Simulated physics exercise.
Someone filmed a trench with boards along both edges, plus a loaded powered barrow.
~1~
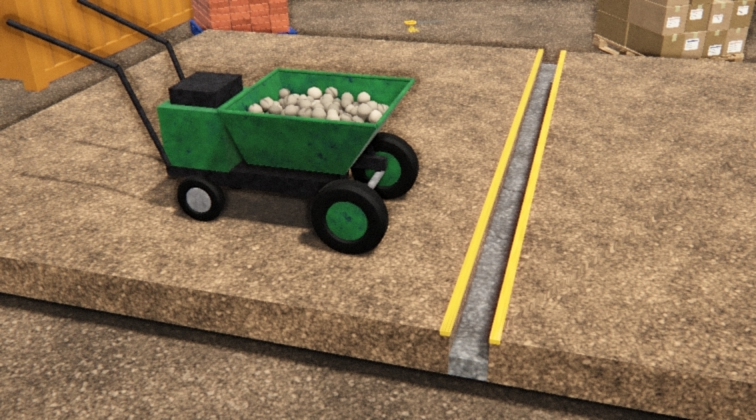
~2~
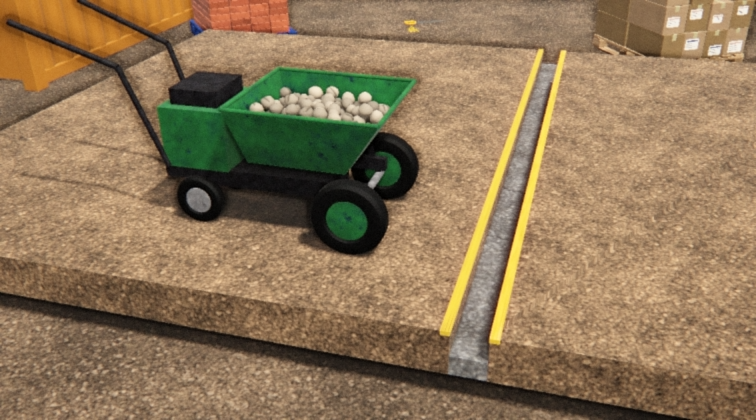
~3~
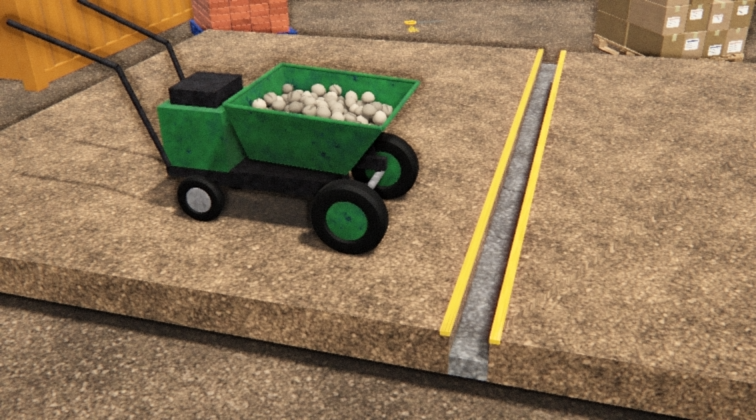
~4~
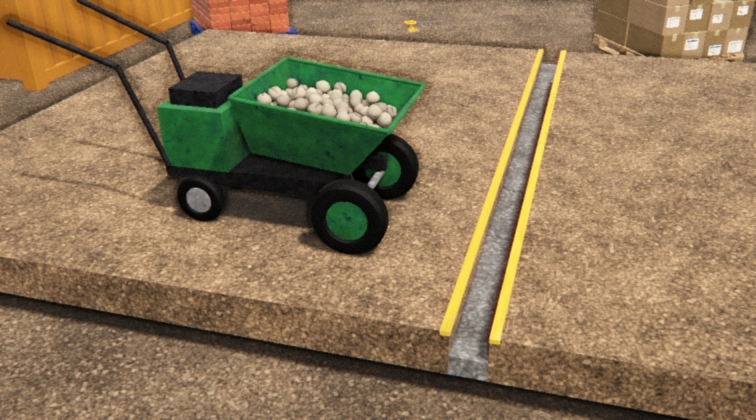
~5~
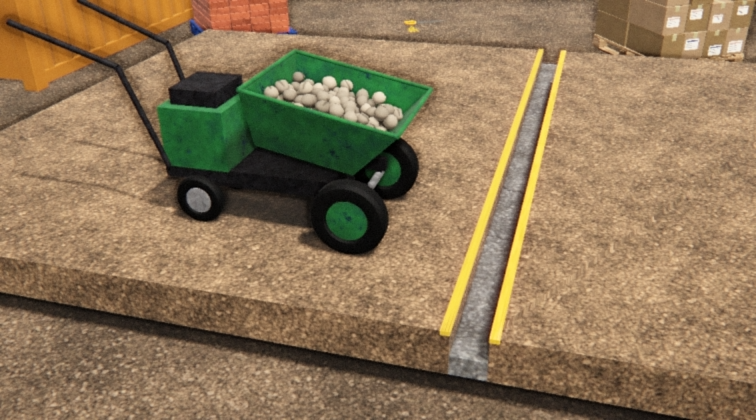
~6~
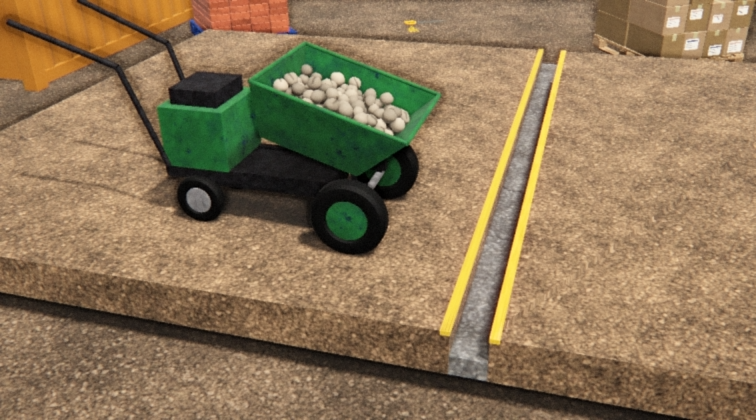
On a slab of rough brown ground, a green powered barrow full of pale, rounded stones stands to the left of a narrow trench edged with yellow boards. The skip starts out level, then gradually tilts forward toward the right, its back rising while the wheels stay in place.
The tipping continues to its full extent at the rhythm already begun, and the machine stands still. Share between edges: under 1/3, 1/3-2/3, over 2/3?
One third to two-thirds.
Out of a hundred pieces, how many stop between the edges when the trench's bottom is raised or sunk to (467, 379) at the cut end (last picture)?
About 70 per cent.
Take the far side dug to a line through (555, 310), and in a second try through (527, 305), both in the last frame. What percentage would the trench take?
The first case gives close to 80 per cent and the second close to 80 per cent.
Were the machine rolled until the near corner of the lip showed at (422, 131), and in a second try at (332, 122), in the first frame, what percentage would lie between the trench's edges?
Result: Try 1 = 20 %, try 2 = 30 %.
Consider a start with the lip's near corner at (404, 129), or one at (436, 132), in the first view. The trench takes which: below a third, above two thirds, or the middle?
First: One to two thirds. Second: Under a third.
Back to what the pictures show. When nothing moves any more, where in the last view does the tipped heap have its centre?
About (498, 235).
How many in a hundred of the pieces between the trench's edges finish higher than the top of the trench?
I'd put it near 40 per cent.
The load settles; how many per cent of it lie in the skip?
My estimate is about 15 per cent.
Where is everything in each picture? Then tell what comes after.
Lip of the skip at (376, 126), level; top of the load at (318, 109), river pebbles; first edge of the trench at (457, 295); far edge at (504, 302), the trench under half as wide as the skip, and about as deep as wide, in the first picture.
Lip of the skip at (378, 127), level; top of the load at (319, 109), in the second picture.
Lip of the skip at (382, 129), tipped barely; top of the load at (322, 107), in the third picture.
Lip of the skip at (389, 132), tipped a little; top of the load at (315, 100), in the fourth picture.
Lip of the skip at (397, 137), tipped a little; top of the load at (313, 101), in the fifth picture.
Lip of the skip at (407, 144), tipped clearly; top of the load at (310, 98); first edge of the trench at (457, 295); far edge at (504, 302), in the sixth picture.
Soon, skip tipped steeply; all in the skip.
A while on, skip tipped right over; nearly all in the skip; a stray few short of the trench; a small part in or heaped over the trench; a stray few beyond it; a stray few falling.
Towards the end, skip tipped right over; about a quarter in the skip; a small part short of the trench; about half in or heaped over the trench; a small part beyond it.
Finally, skip tipped right over; a small part in the skip; a small part short of the trench; about half in or heaped over the trench; a small part beyond it.
